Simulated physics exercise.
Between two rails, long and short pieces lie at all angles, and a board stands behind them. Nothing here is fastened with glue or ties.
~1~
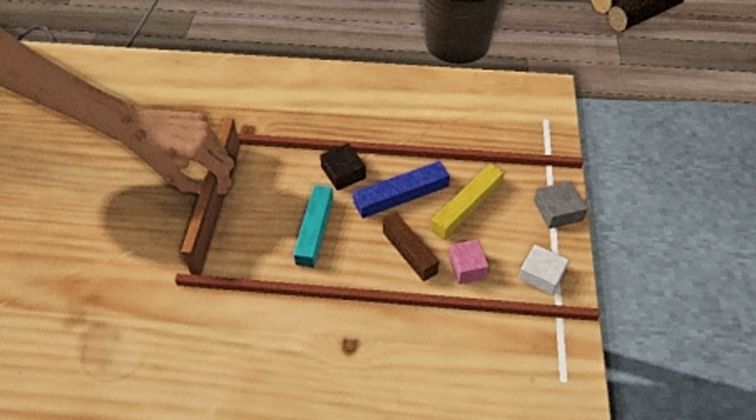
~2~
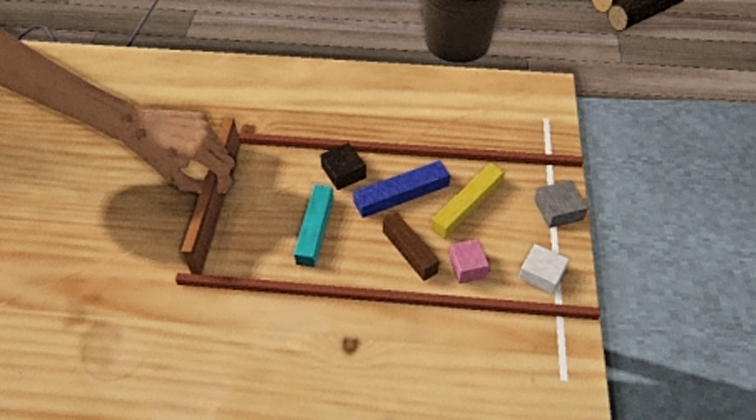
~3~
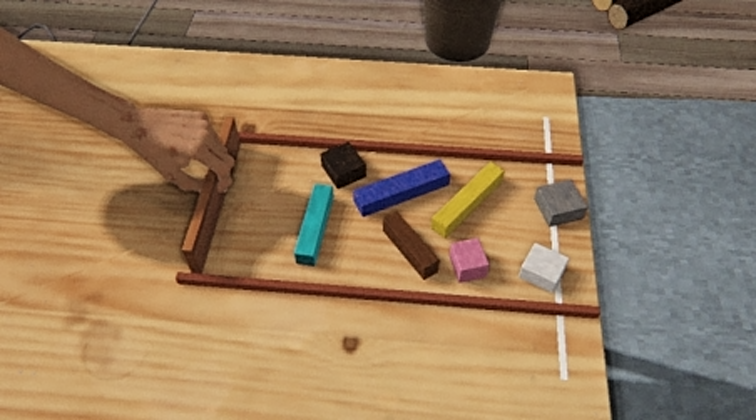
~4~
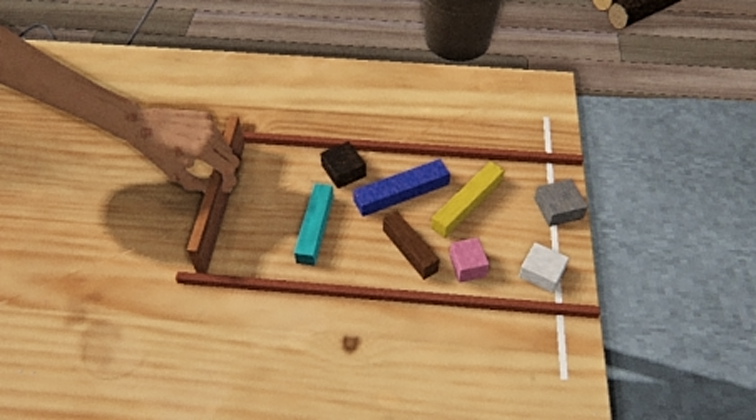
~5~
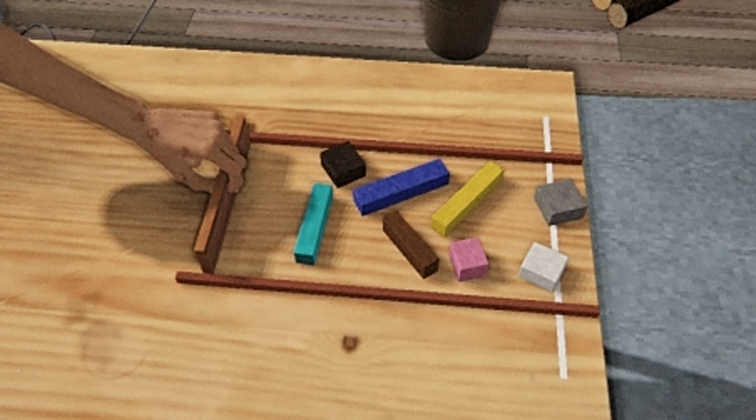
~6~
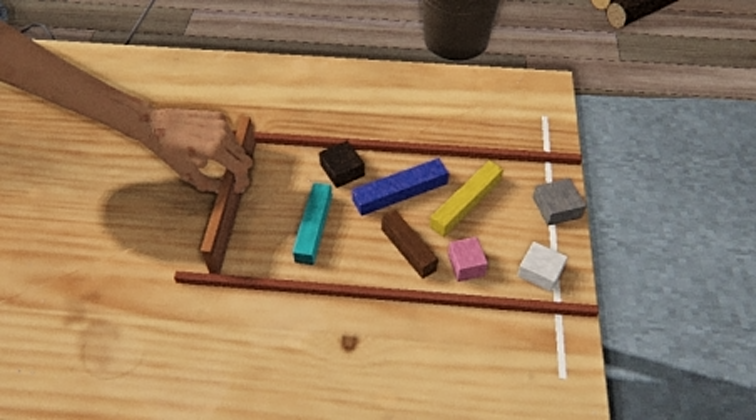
A hand sliding a wooden board slightly right between two rails, while the coloured blocks and bars ahead of it lie still.
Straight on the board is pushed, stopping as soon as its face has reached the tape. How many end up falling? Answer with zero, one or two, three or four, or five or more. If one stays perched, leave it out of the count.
I would say five or more fall.
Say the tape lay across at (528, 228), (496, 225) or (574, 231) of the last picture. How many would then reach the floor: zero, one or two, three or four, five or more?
In the order the places were given: Three or four, just one or two, five or more.
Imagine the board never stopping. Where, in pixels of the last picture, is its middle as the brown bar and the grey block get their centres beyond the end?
Roughly at (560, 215) and roughly at (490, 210).
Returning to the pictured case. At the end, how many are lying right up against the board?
The number is 2.
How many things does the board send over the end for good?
Count of fallen: 5.
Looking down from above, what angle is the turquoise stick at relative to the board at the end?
I'd estimate about 0 degrees.
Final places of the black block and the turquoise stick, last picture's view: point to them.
They come to rest around (568, 187) and (565, 242).
Early on, none off yet; grey block at rest near (559, 202); white block at rest near (542, 266); pink block at rest near (467, 259).
A while later, none off yet; grey block travelled about its own width near (591, 208); white block travelled about its own width near (585, 267); pink block travelled well along near (549, 269).
Finally, the number that fall off is five or more; lost, blue bar, yellow bar, pink block, white block and grey block.
